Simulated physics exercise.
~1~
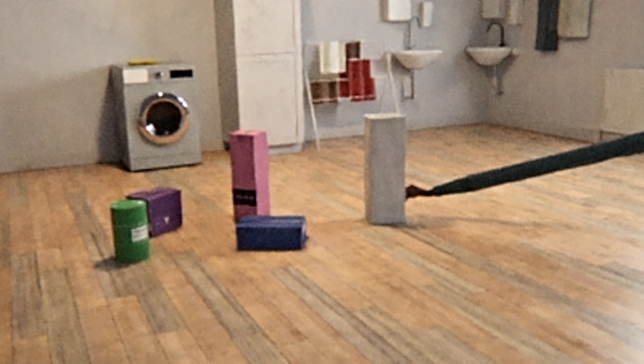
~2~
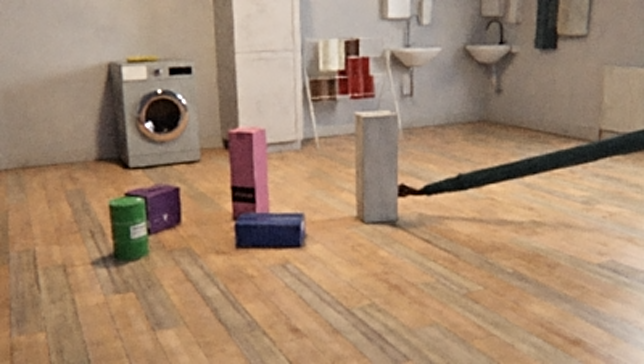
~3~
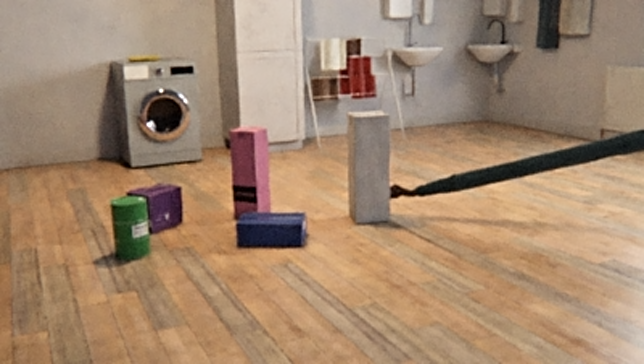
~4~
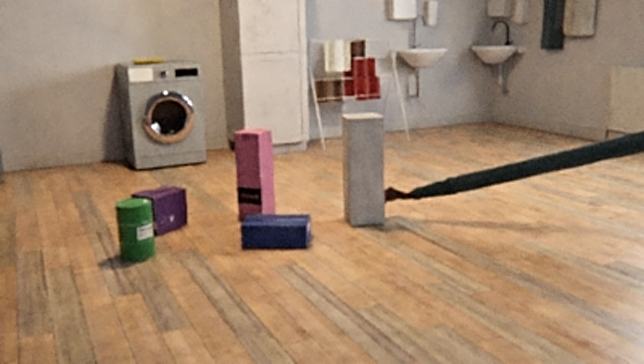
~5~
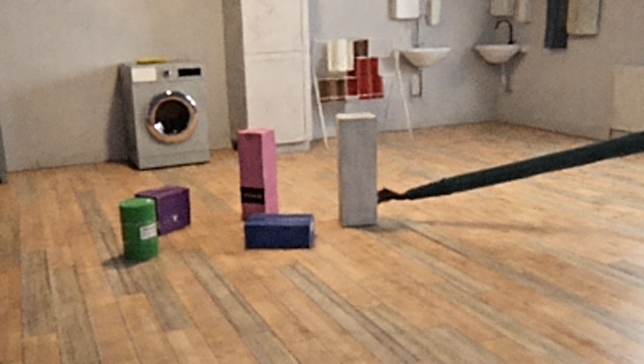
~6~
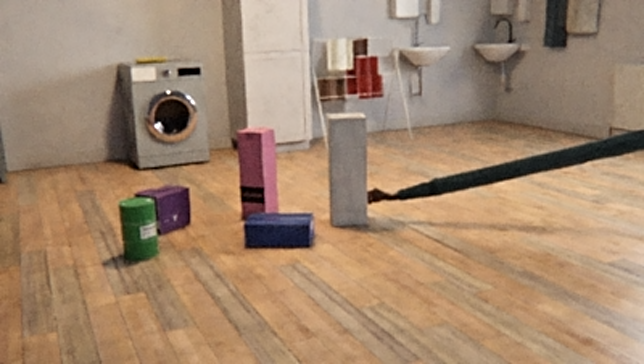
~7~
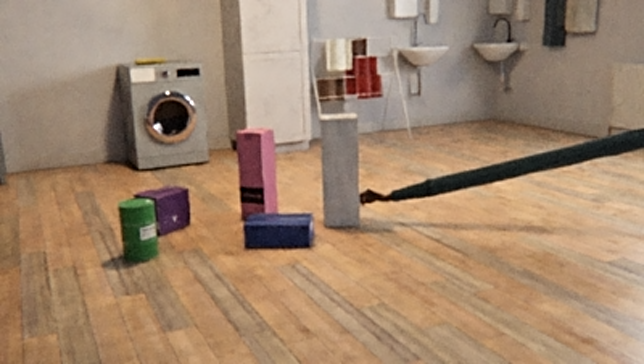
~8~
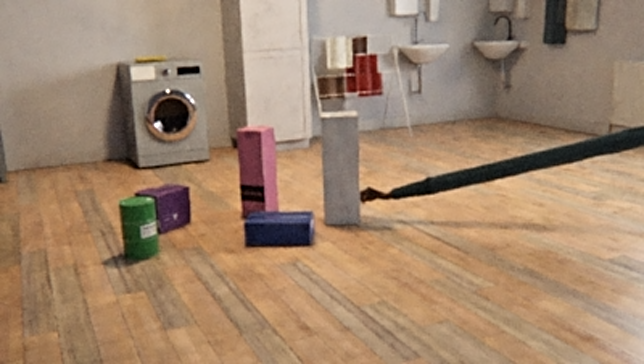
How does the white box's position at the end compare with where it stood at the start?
At the end the white box stands a little farther left than at the start, closer to the pink box and the blue parcel.
